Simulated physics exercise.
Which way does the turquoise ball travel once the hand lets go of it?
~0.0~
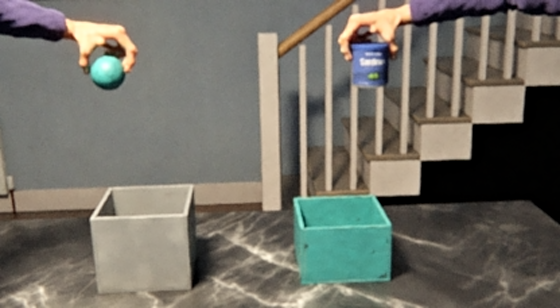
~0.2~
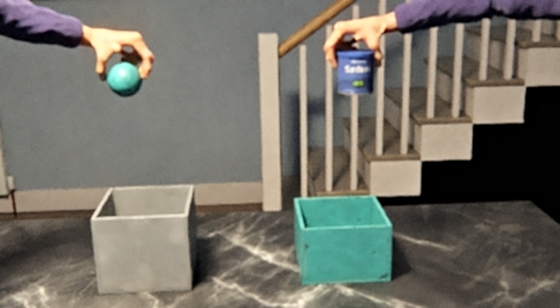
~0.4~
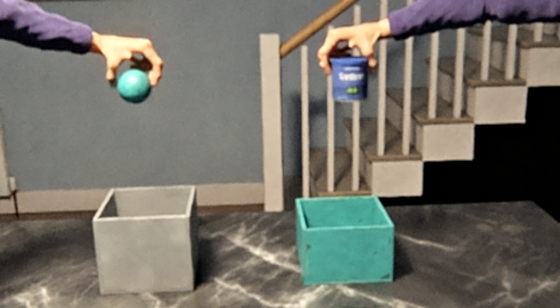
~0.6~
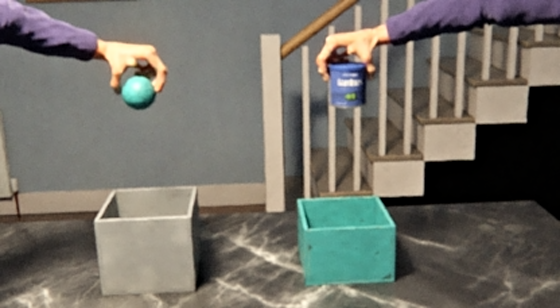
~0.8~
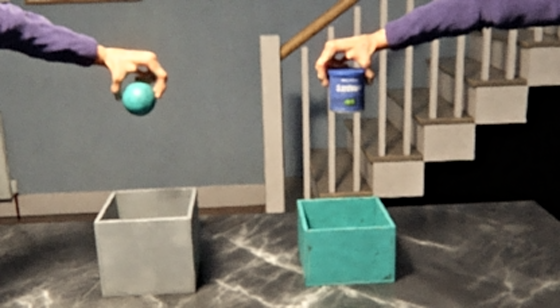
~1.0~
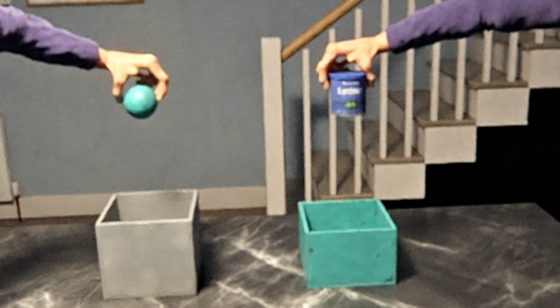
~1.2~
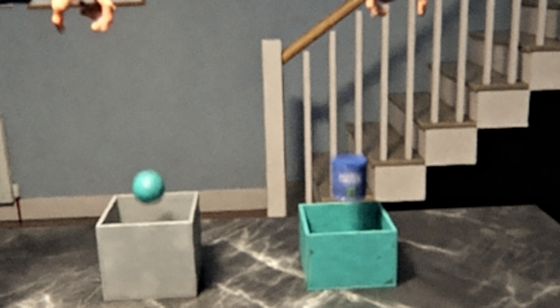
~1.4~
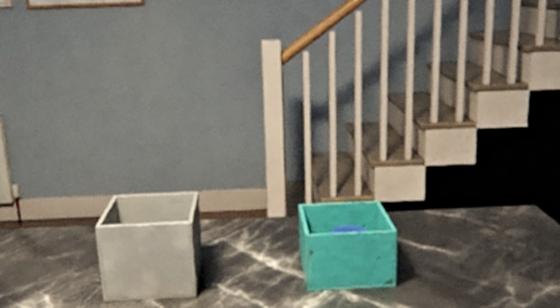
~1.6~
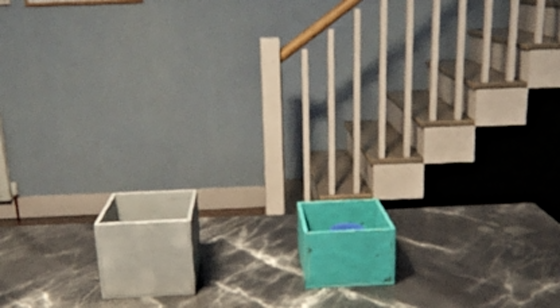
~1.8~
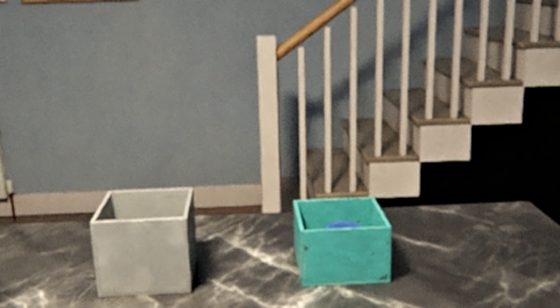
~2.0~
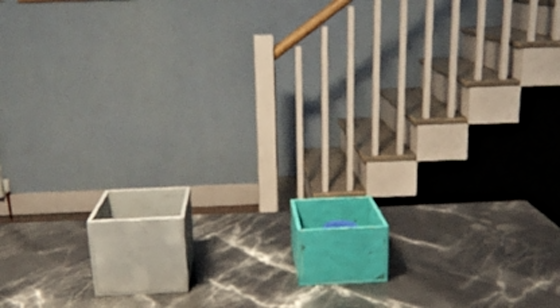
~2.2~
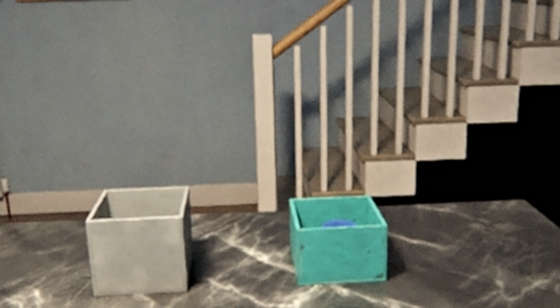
The turquoise ball moves down, dropping into the grey box below it.
